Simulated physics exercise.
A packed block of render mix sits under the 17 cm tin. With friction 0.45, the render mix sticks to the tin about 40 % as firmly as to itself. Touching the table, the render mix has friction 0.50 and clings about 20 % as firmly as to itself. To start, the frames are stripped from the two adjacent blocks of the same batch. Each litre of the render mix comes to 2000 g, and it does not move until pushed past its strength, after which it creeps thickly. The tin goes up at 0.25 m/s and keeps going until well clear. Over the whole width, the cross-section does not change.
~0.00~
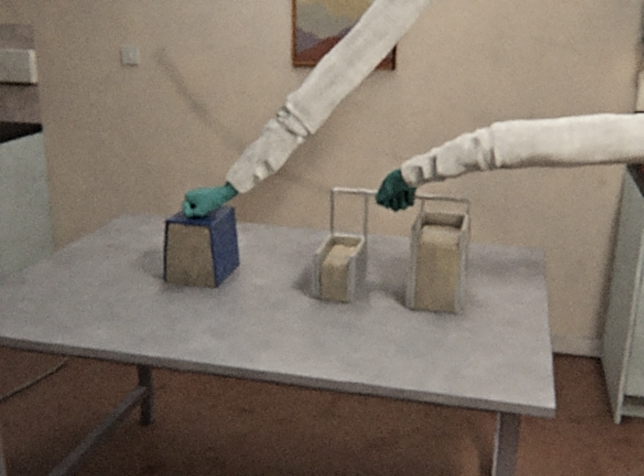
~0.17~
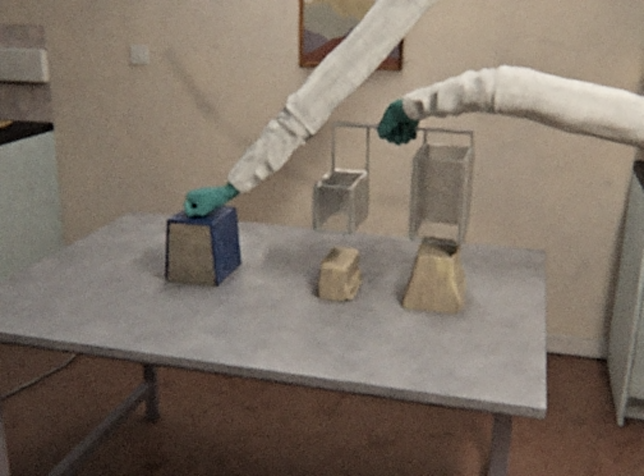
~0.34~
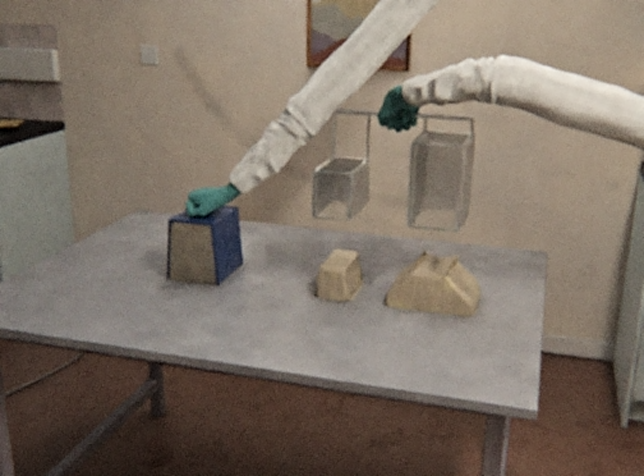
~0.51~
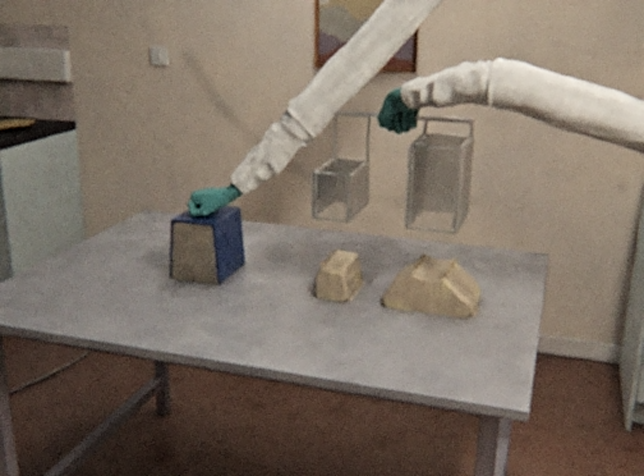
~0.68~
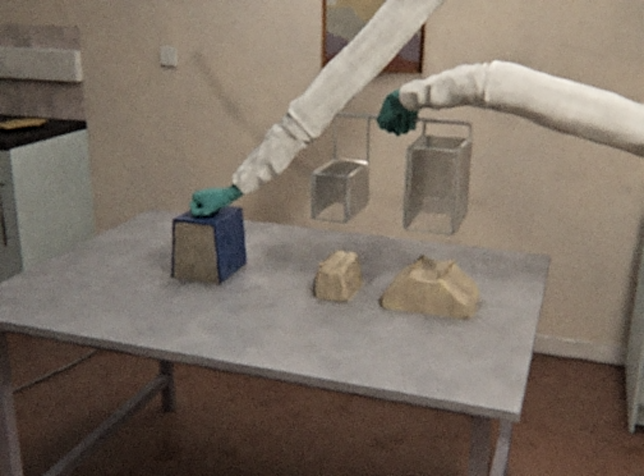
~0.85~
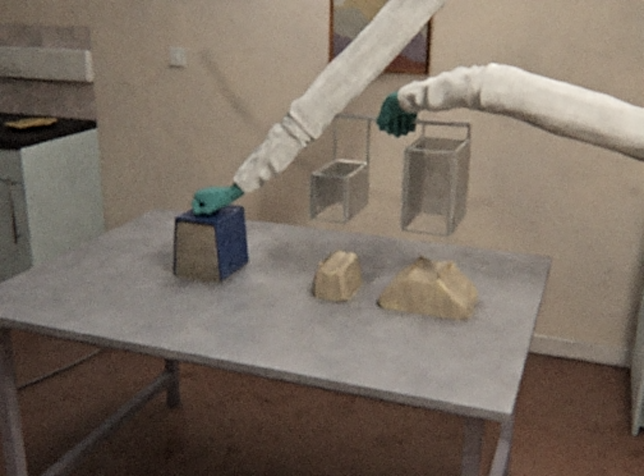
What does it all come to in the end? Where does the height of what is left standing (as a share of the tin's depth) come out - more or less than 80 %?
Result: Less.
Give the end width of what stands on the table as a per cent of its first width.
I'd put it at some 190 %.
After 1.18 s, the tin is up by 8.2 cm.
After 1.57 s, the tin is up by 18 cm; what stands on the table is 63 % of the tin's depth.
After 1.96 s, the tin is up by 28 cm; what stands on the table is 63 % of the tin's depth.
After 2.36 s, the tin is up by 29 cm; what stands on the table is 62 % of the tin's depth.
After 2.46 s, at the end, the tin is up by 29 cm; what stands on the table is 62 % of the tin's depth.
